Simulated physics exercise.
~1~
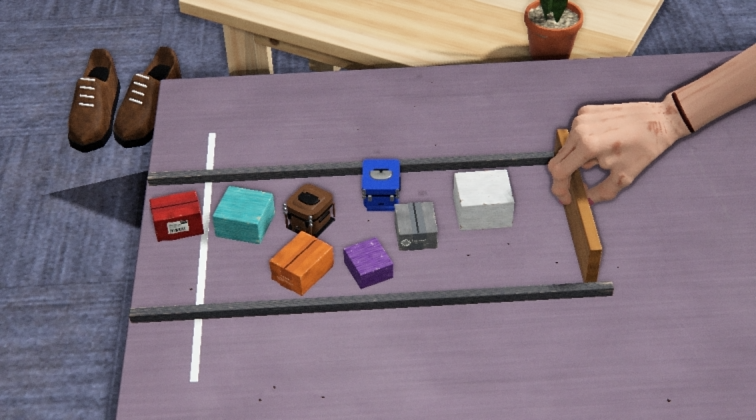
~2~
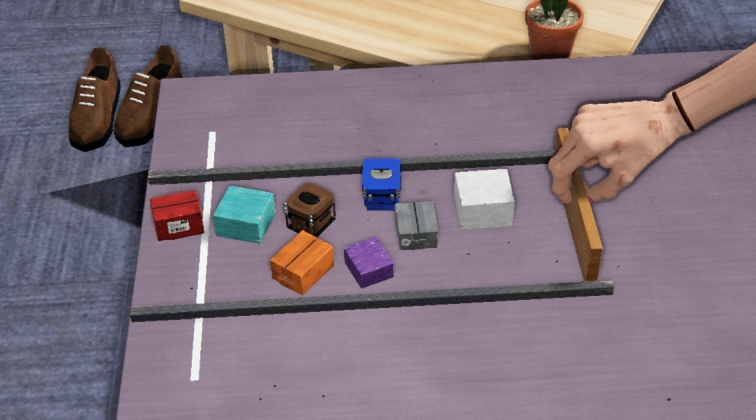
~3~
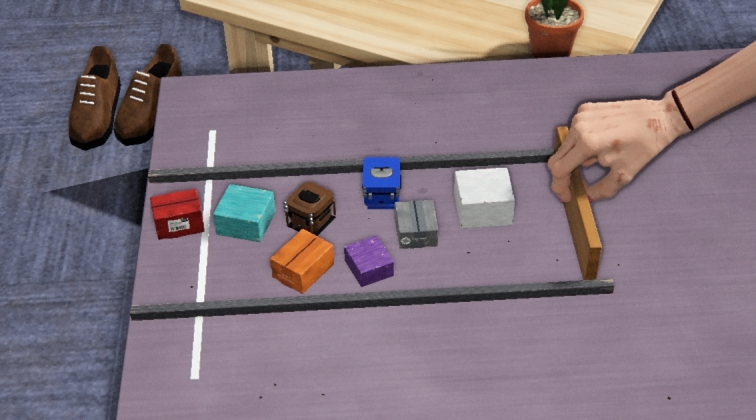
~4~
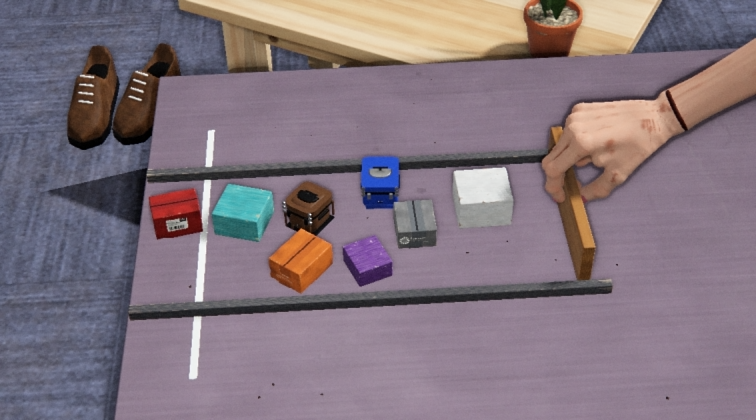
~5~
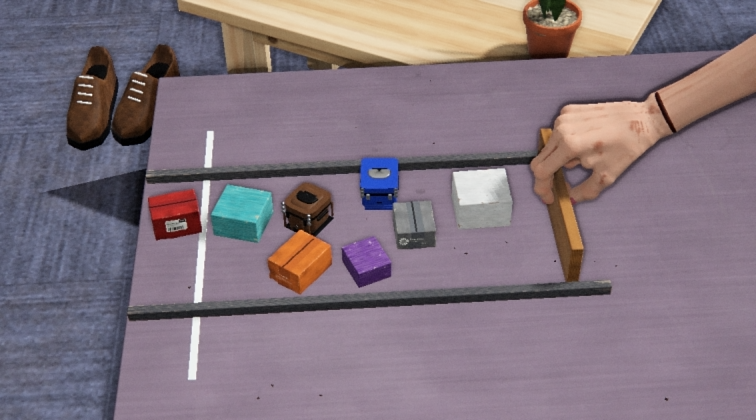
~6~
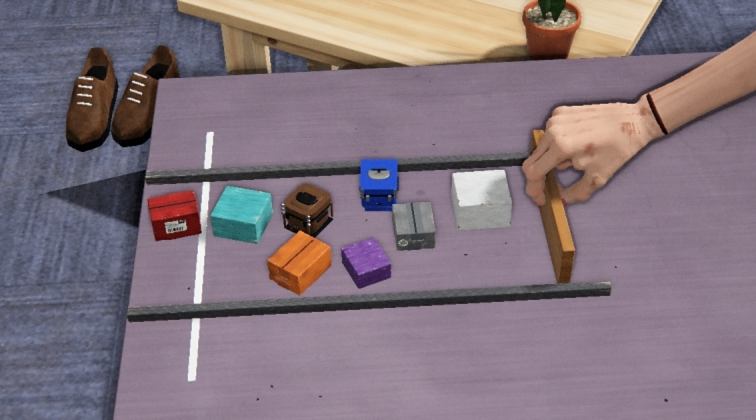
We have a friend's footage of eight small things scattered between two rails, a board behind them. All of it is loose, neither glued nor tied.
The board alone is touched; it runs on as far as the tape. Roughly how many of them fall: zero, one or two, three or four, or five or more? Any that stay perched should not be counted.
Three to four come down.
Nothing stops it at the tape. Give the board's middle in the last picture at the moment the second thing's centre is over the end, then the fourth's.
I'd say close to (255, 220), then close to (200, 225).
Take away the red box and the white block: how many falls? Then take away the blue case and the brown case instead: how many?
Tally of falls: 1 for the first try, 2 for the second.
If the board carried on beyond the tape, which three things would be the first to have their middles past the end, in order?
The red box, then the turquoise block, then the brown case.
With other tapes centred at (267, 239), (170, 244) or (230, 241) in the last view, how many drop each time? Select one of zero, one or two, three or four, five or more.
1 or 2; three to four; one to two.
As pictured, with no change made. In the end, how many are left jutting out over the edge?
Looks like 1 of them.
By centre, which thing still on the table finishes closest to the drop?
Answer: The orange box.
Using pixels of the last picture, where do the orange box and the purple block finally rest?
The orange box stops around (134, 286); the purple block around (176, 291).
Soon after, none off yet; red box at rest near (175, 216); turquoise block at rest near (242, 215); orange box at rest near (300, 263).
Then, none off yet; red box at rest near (172, 216); turquoise block moving near (229, 216); orange box moved a little near (280, 275).
Further on, one off so far; red box falling near (109, 316); turquoise block moved well along near (145, 221); orange box moved well along near (197, 282).
At rest, the number that fall off is three or four; fallen, brown case, turquoise block and red box.
